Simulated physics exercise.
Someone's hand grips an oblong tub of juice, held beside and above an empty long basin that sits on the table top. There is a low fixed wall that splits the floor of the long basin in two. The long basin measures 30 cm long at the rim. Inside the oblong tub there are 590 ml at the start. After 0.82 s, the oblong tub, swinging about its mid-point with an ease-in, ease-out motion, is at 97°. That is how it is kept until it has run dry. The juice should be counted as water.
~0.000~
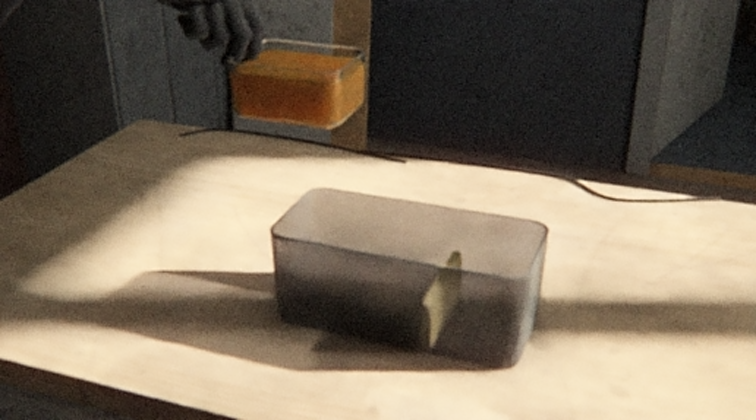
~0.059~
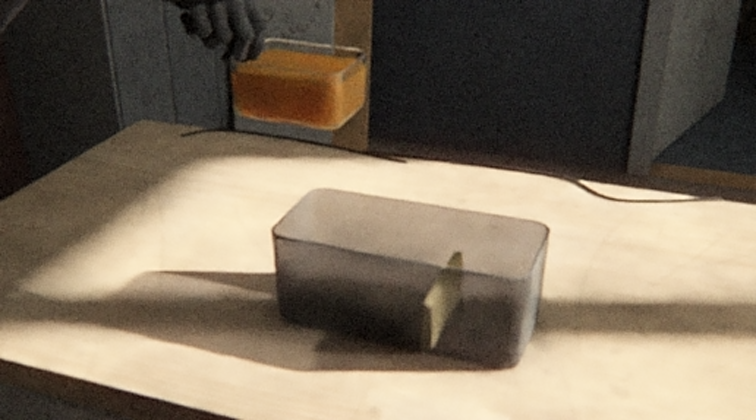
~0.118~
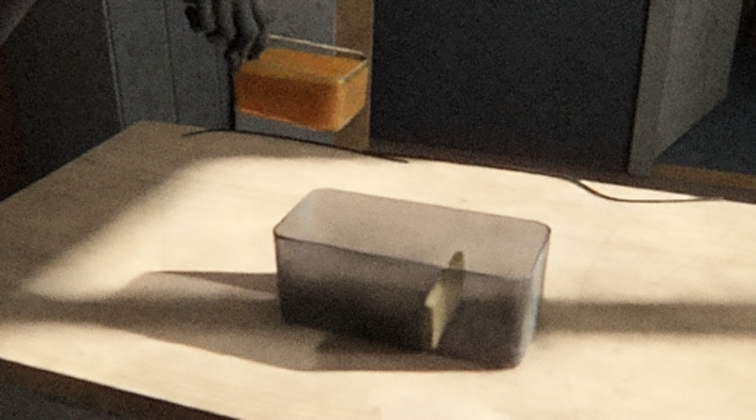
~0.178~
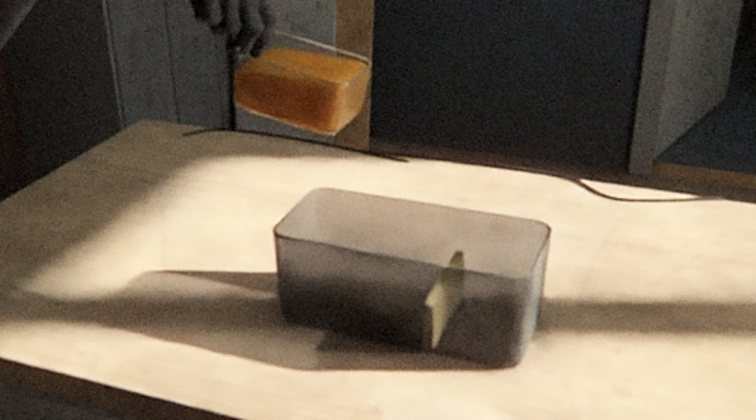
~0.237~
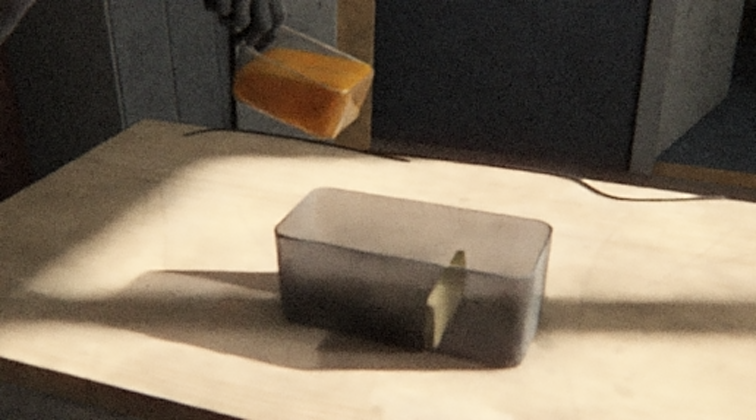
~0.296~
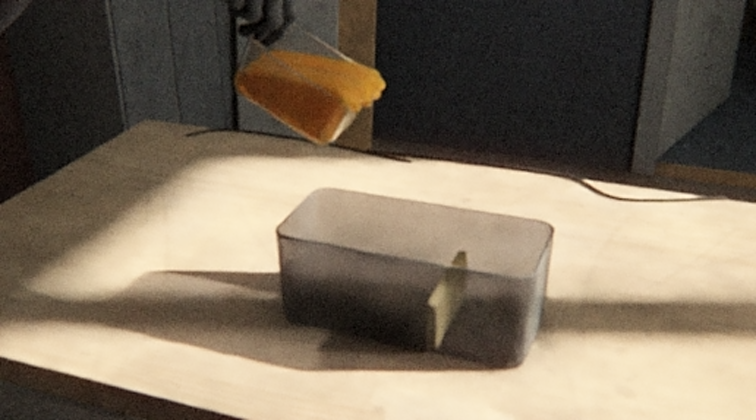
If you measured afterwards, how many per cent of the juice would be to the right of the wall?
About 2 out of 100.
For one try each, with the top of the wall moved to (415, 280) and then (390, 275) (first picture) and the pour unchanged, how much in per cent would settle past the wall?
I'd put it at about 55 per cent for the first and about 75 per cent for the second.
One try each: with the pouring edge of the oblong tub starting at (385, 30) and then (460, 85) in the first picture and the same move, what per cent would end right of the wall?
60 per cent first, 85 per cent second.
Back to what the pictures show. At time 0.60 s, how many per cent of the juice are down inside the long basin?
Roughly 30 per cent.
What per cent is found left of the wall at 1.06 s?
I'd put it near 90 percent.
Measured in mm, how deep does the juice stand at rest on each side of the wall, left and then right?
Some 24 mm on the left and 0 mm on the right.
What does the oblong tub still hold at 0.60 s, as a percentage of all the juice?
I reckon about 24 in a hundred is still held.
After 0.60 s the tilt is 81° and 25 per cent is still to pour, 29 is left of the wall and 0 right of it.
After 0.83 s the tilt is 97° and 7 per cent is still to pour, 83 is left of the wall and 1 right of it.
After 1.06 s the tilt is 97° and 2 per cent is still to pour, 91 is left of the wall and 2 right of it.
After 1.32 s the tilt is 97° and 0 per cent is still to pour, 94 is left of the wall and 2 right of it.
In the end 94 per cent lies left of the wall, 2 right of it and 4 outside.
